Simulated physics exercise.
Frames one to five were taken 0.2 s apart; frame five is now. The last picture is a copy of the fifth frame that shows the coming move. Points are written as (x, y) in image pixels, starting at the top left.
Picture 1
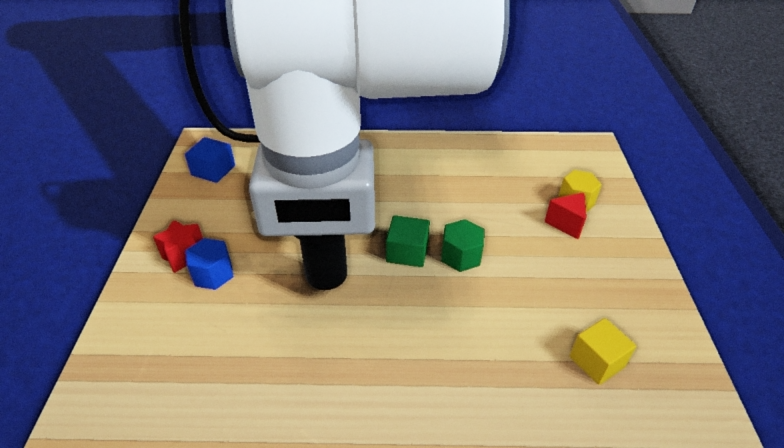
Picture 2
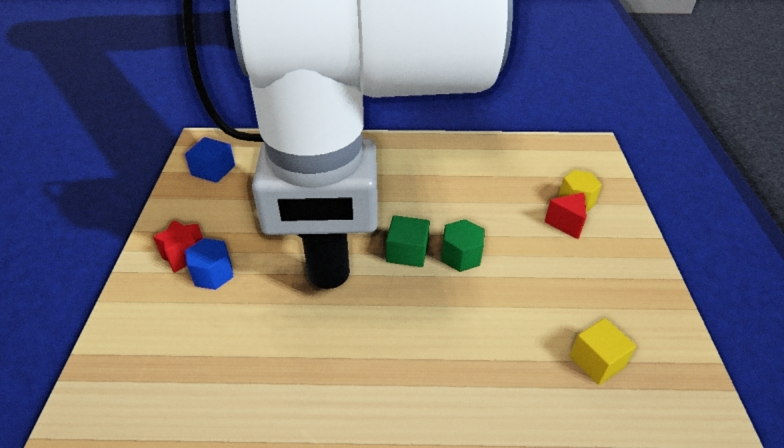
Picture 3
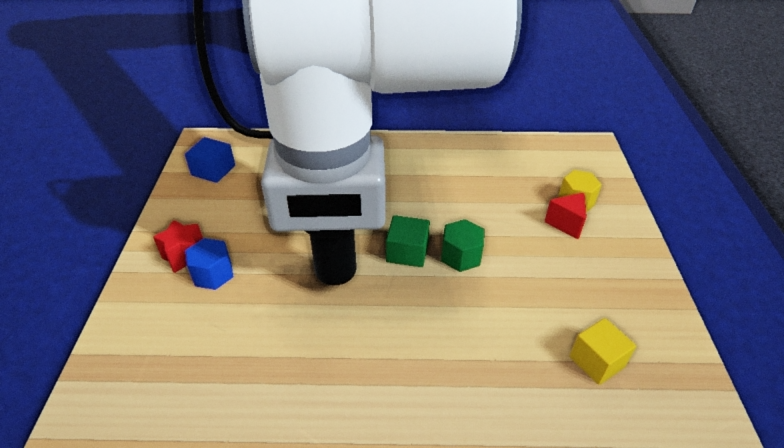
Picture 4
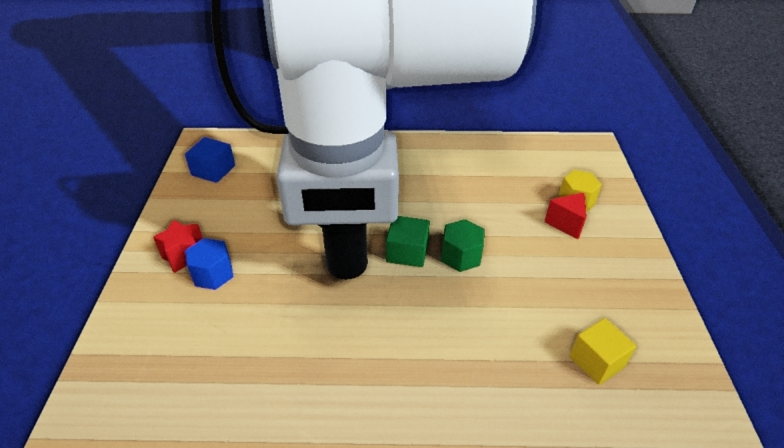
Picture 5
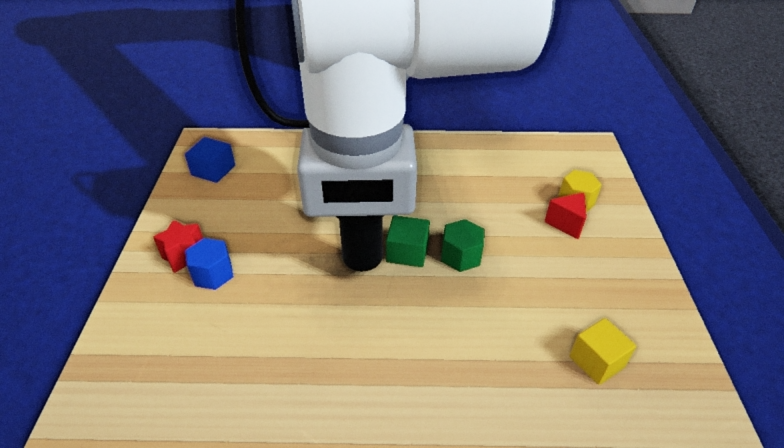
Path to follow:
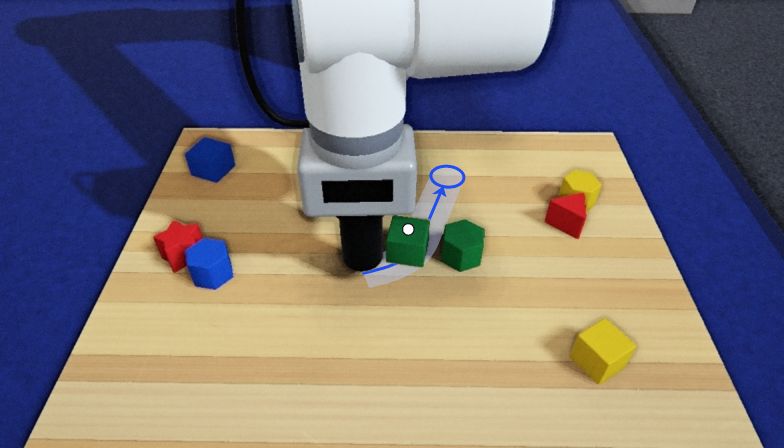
A white robot arm with a black tip slid slowly to the right across a wooden board, drawing close to a green cube, while the scattered red, blue, green and yellow blocks stayed still.
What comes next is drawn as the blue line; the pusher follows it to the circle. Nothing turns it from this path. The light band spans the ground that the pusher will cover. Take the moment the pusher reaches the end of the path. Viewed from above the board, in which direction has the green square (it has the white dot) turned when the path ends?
I'd predict that, seen from above, the green square rotates clockwise.
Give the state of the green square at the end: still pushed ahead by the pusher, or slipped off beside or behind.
It will get left beside or behind the pusher.
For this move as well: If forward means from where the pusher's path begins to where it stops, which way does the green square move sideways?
Displaced right.
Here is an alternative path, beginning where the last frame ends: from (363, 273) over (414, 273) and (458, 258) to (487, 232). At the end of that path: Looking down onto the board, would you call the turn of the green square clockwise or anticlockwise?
My prediction: CCW.
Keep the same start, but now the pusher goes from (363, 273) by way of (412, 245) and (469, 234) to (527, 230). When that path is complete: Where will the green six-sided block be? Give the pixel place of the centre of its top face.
At pixel (501, 239).
Path on the board, from (363, 273) by way of (415, 249) and (433, 210) to (447, 176); the dot is on the green square.
The first path, step by step. One third of the way, pusher (415, 234); green square (452, 210); green six-sided block (487, 231), turned 25° clockwise.
Two thirds of the way, pusher (434, 195); green square (471, 196), turned 85° clockwise; green six-sided block (487, 231), turned 30° clockwise.
At the end, pusher (449, 162); green square (472, 195), turned 95° clockwise; green six-sided block (487, 231), turned 30° clockwise.
